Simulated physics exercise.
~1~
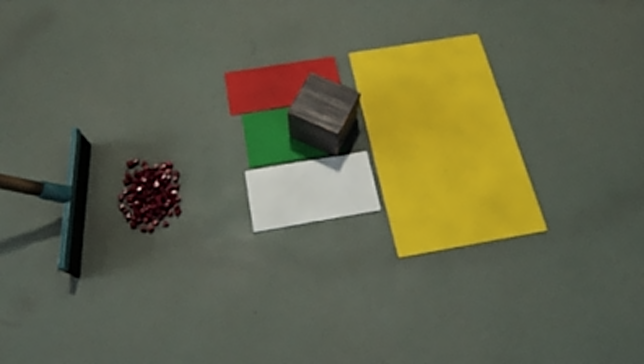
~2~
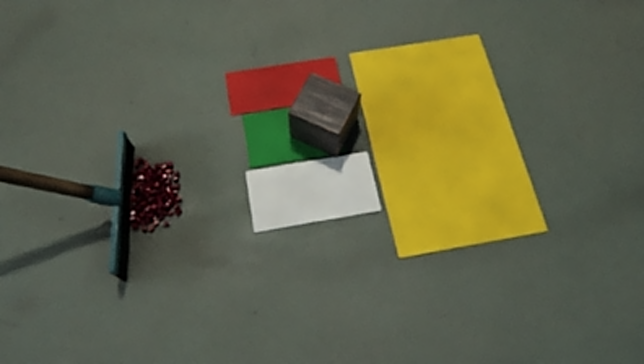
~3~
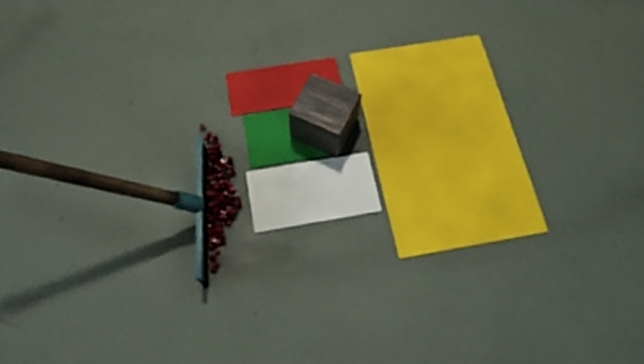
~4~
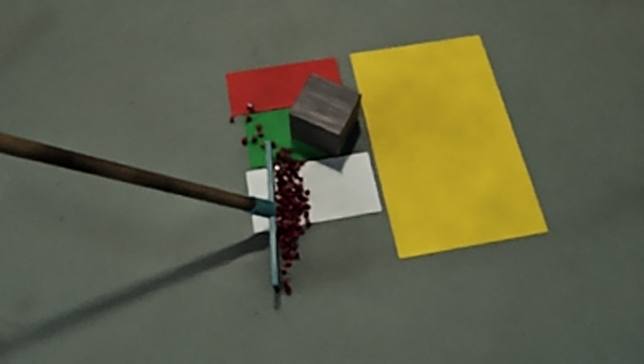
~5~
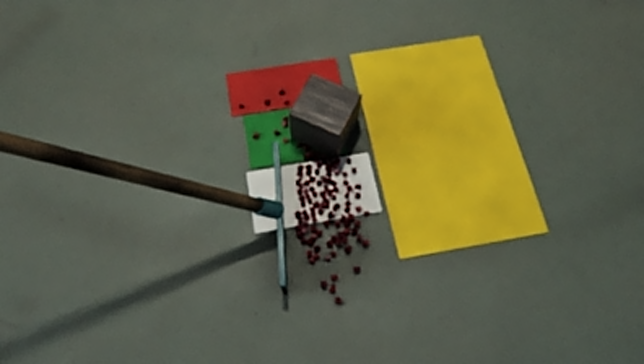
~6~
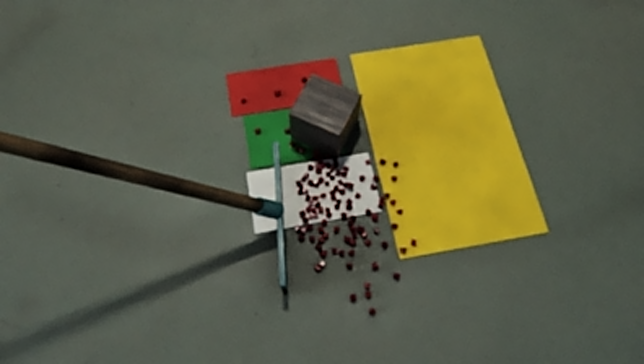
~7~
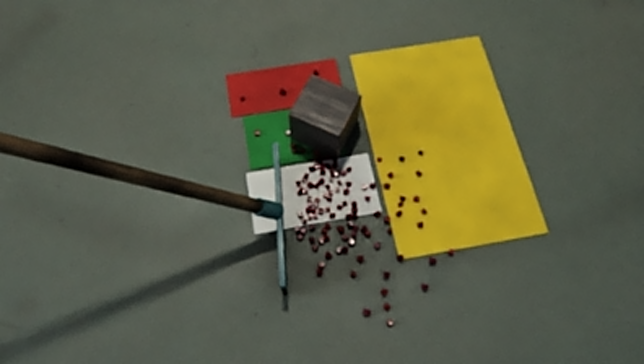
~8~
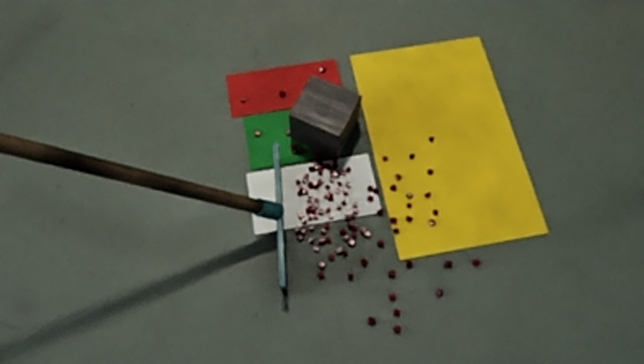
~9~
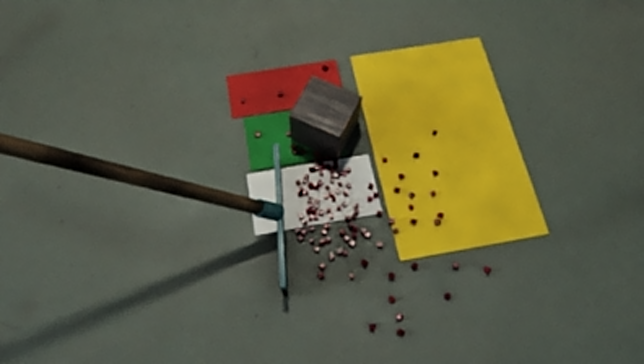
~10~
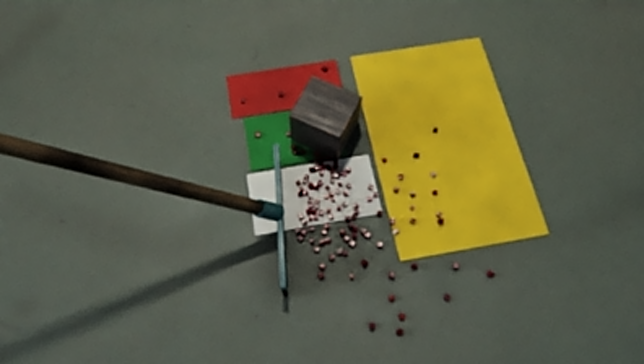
Squeegee pushing a pile of dark red beetroot cubes rightward past a fixed block, then stopping as they scatter across coloured mats.
